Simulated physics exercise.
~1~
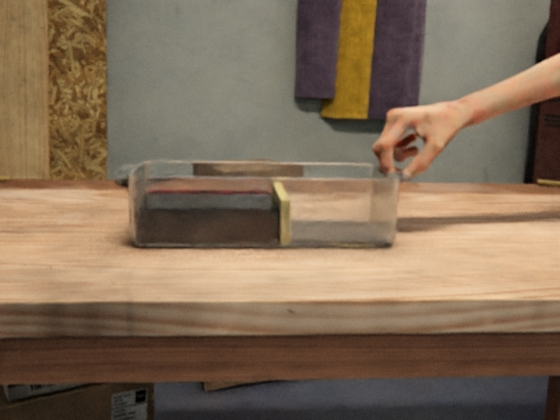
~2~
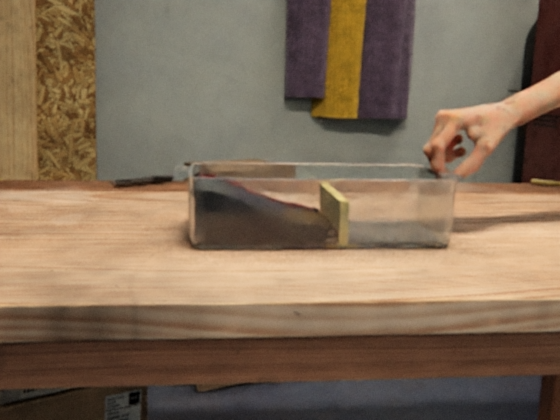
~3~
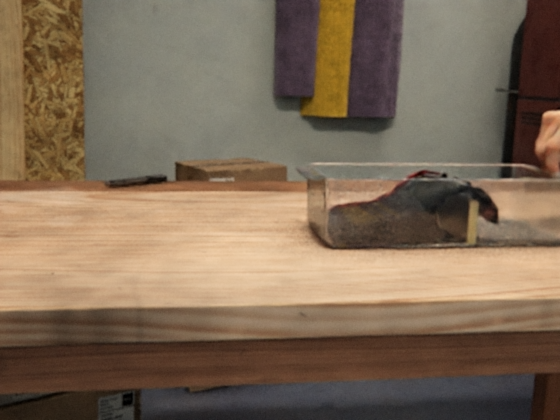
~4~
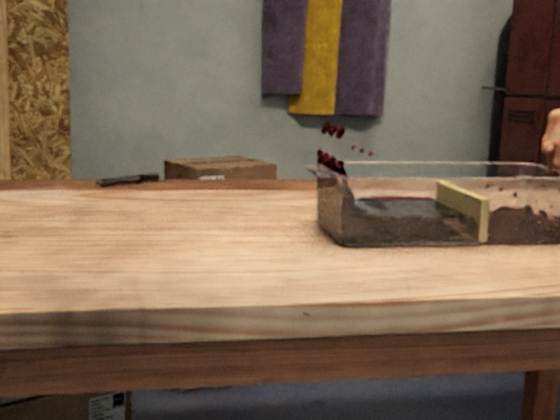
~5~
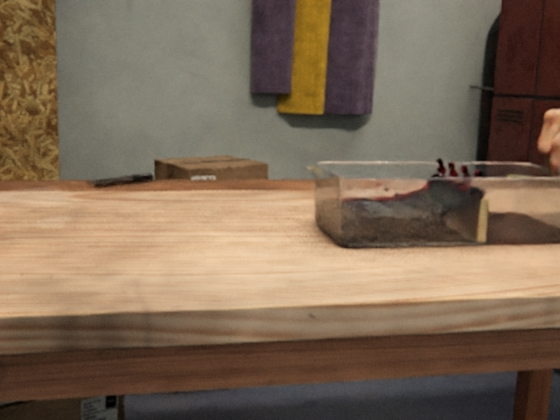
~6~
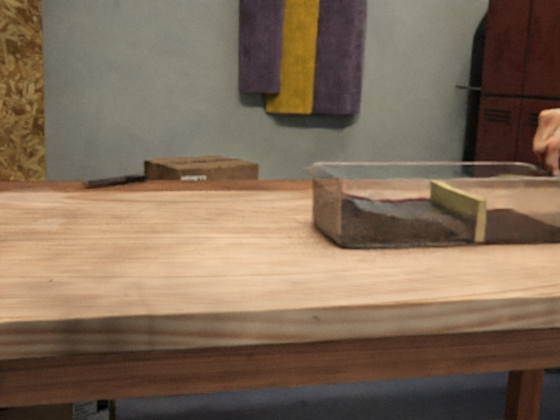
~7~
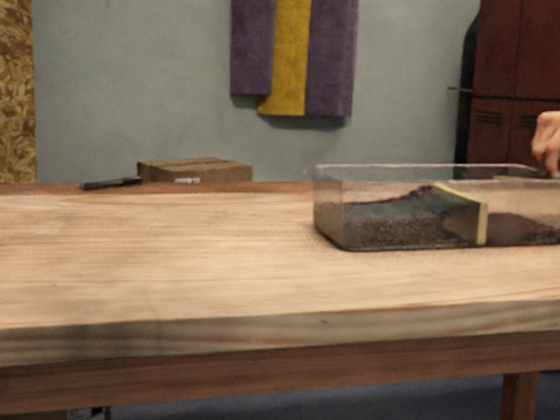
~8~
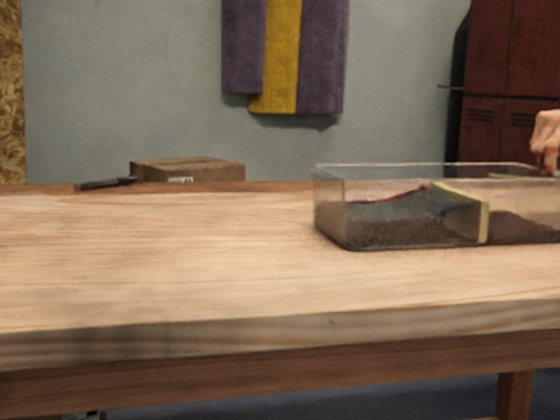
A clear tub pulled right by a hand sloshes dark liquid over its divider, then calms.
